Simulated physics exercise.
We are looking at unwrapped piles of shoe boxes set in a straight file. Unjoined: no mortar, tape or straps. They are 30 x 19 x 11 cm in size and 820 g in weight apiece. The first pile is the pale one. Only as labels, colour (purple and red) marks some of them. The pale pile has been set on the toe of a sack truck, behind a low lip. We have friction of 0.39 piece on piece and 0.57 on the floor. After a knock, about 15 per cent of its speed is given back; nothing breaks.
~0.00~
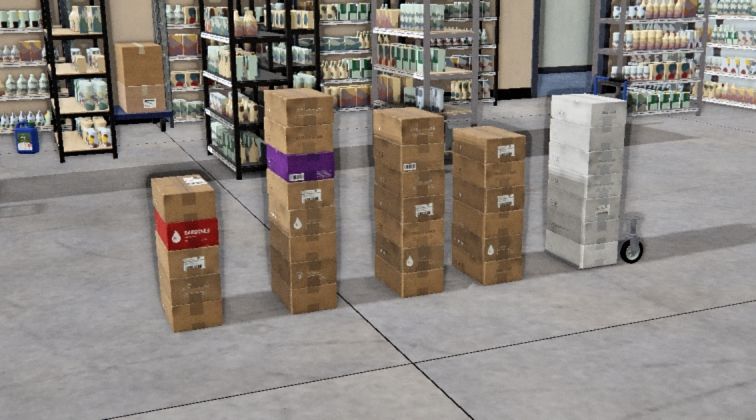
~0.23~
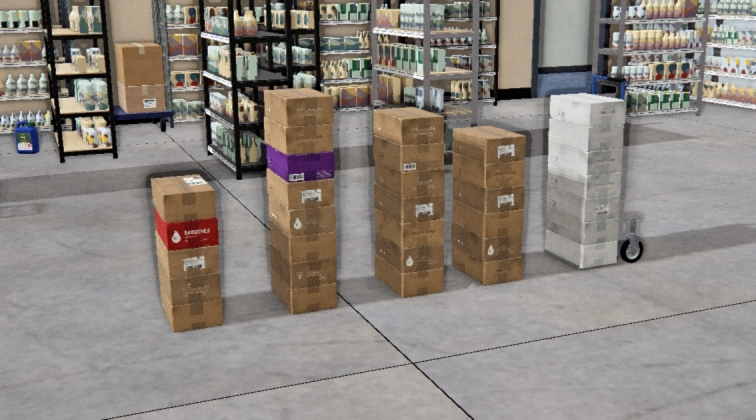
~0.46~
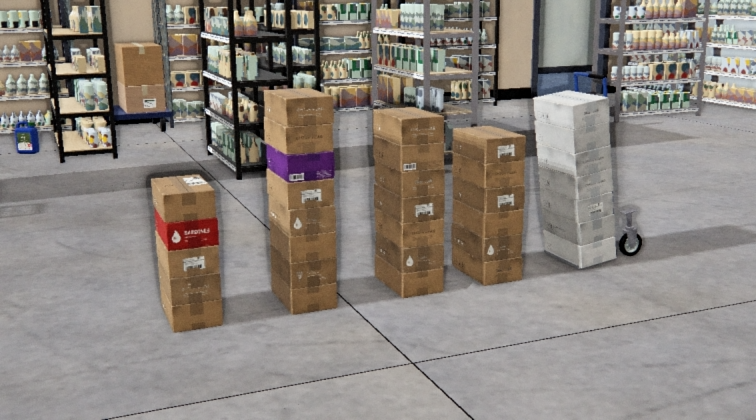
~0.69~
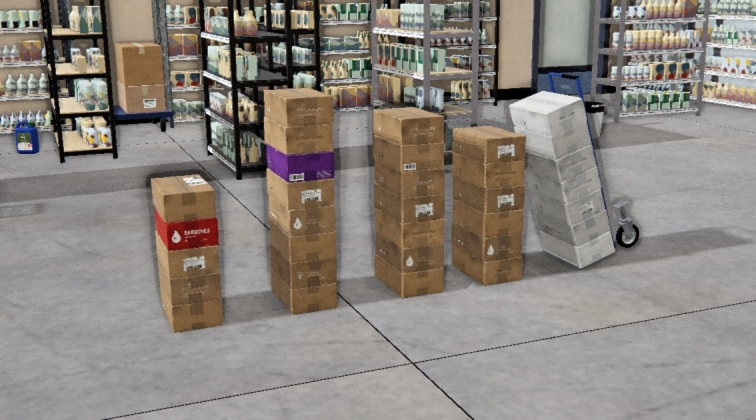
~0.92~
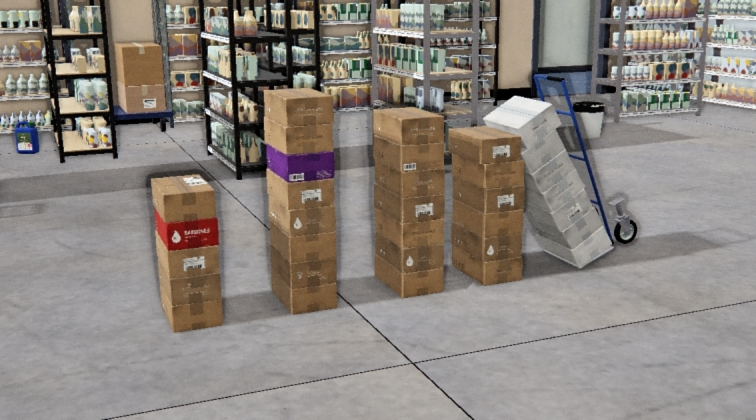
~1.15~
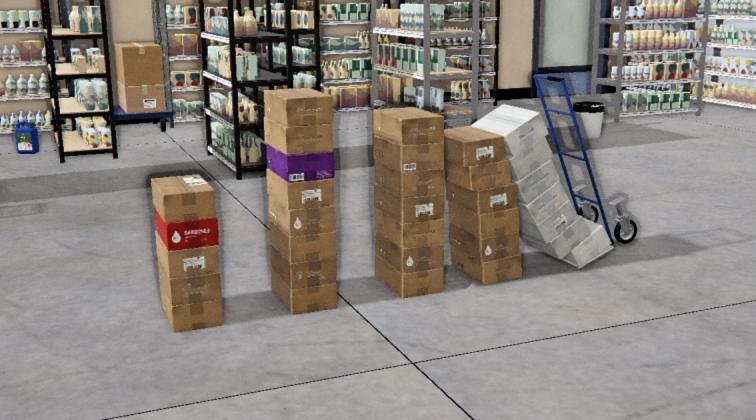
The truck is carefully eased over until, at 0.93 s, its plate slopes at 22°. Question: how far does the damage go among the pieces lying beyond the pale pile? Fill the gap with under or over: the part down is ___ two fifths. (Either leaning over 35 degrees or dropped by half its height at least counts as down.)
The part down is over two fifths.
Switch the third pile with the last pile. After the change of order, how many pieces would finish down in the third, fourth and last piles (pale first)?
After the swap, the third pile would have 0 down, the fourth 0 and the last 0.
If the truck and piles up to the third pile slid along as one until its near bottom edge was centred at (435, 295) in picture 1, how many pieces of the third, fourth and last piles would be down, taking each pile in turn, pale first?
Third 7, fourth 8, last 4.
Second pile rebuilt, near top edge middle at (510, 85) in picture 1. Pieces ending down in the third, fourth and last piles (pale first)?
Pile by pile that makes third 7, fourth 8, last 4.
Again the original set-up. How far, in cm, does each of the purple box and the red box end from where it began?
Purple ends up 120 cm away; red ends up 75 cm away.
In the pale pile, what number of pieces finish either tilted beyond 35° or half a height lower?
The number you get is 6.
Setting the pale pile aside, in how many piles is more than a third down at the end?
Looks like 4 of them in total.
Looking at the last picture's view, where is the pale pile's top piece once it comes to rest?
It should be centred near (453, 197) in the final frame.
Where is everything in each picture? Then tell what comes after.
In the first picture (each place is the centre of the face we see best), truck frame 0° forward; red box (193, 235); purple box (311, 167); the others all in place.
Truck frame 1° forward; purple box (311, 167), in the second picture.
Truck frame 8° forward, top of the pale pile leaning 8°; purple box (311, 167); the others all in place, in the third picture.
Truck frame (585, 114) 17° forward, top of the pale pile leaning 17°; purple box (311, 167); the others all in place, in the fourth picture.
Truck frame (573, 115) 22° forward, top of the pale pile leaning 30°; purple box (311, 167); one has shifted, in the fifth picture.
Truck frame (573, 115) 22° forward, top of the pale pile leaning 28°; purple box (311, 167); red box (193, 235); steepest lean 4°, the box at (485, 152); 6 have shifted, in the sixth picture.
By 1.54 s, 7 of the pale pile down; none of the 26 other boxes down, 11 disturbed.
By 2.18 s, 7 of the pale pile down; 5 of the 26 other boxes down; purple box moved 7 cm.
By 2.80 s, 6 of the pale pile down; 19 of the 26 other boxes down; purple box tilted 16°, 6 cm lower; red box tilted 10°.
By 3.34 s, 6 of the pale pile down; 23 of the 26 other boxes down; red box on its side; purple box on its side.
When it is over (4.2 s), 6 of the pale pile down; 23 of the 26 other boxes down; red box upside down; purple box upside down. That is 88 per cent.
